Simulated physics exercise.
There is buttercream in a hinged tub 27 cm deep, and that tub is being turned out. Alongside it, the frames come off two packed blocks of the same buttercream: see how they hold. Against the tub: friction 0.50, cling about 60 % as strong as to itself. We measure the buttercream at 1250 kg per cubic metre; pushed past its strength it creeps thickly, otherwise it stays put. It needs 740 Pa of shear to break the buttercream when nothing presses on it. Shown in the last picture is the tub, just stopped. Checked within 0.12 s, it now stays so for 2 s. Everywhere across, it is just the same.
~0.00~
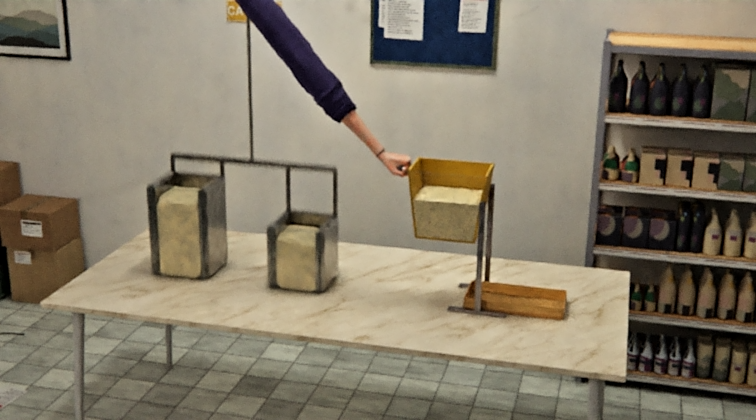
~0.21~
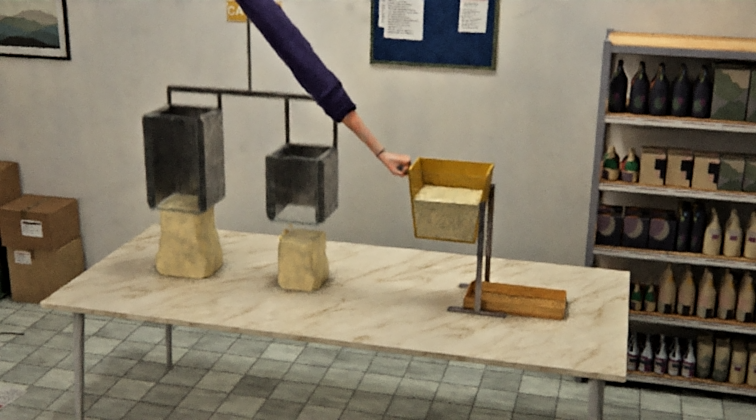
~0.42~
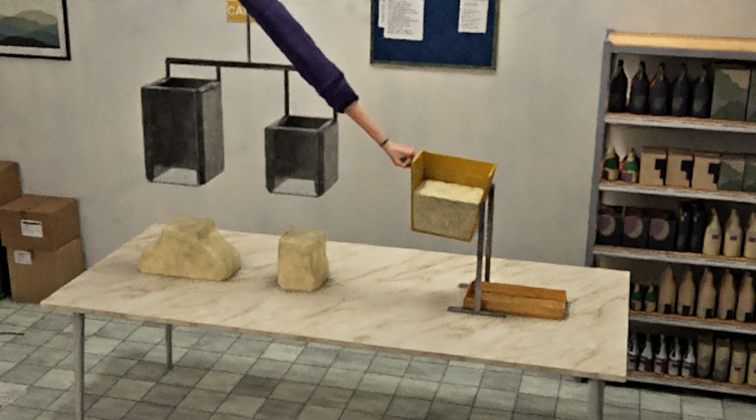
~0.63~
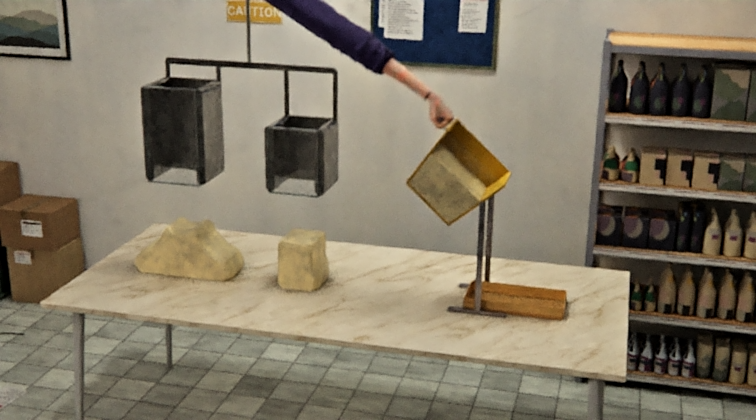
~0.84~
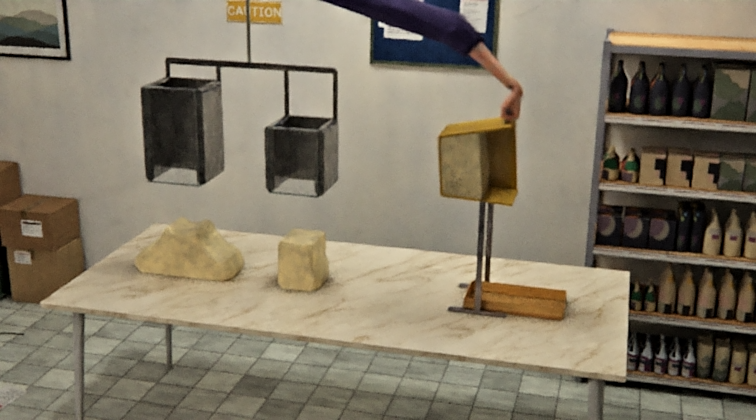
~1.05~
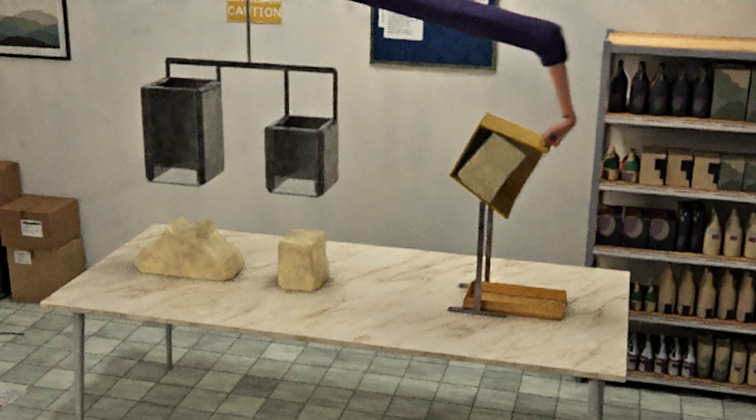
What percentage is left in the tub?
About 0 %.
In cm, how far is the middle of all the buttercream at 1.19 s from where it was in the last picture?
The shift is near 14 cm.
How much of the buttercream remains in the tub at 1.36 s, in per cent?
Some 0 per cent.
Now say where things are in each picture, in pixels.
The first frame shows handle-side rim at (410, 171), tilt 0 degrees; top of the buttercream at (465, 203); blocks stand 36 cm, 23 cm (left to right).
The second frame shows handle-side rim at (410, 171), tilt 0 degrees; top of the buttercream at (465, 203); blocks stand 32 cm, 22 cm (left to right).
The third frame shows handle-side rim at (413, 163), tilt 6 degrees; top of the buttercream at (418, 193); blocks stand 23 cm, 22 cm (left to right).
The fourth frame shows handle-side rim at (449, 131), tilt 42 degrees; top of the buttercream at (433, 157); blocks stand 21 cm, 22 cm (left to right).
The fifth frame shows handle-side rim at (510, 129), tilt 86 degrees; top of the buttercream at (475, 134); blocks stand 21 cm, 22 cm (left to right).
The sixth frame shows handle-side rim at (547, 154), tilt 117 degrees; top of the buttercream at (496, 135); blocks stand 21 cm, 22 cm (left to right).
After 1.19 s, the tub is at 117 degrees and holds 70 %.
After 1.36 s, the tub is at 117 degrees and holds 0 %.
After 1.53 s, the tub is at 117 degrees and holds 0 %.
After 1.70 s, the tub is at 117 degrees and holds 0 %.
After 3.05 s, at the end, the tub is at 117 degrees and holds 0 %.
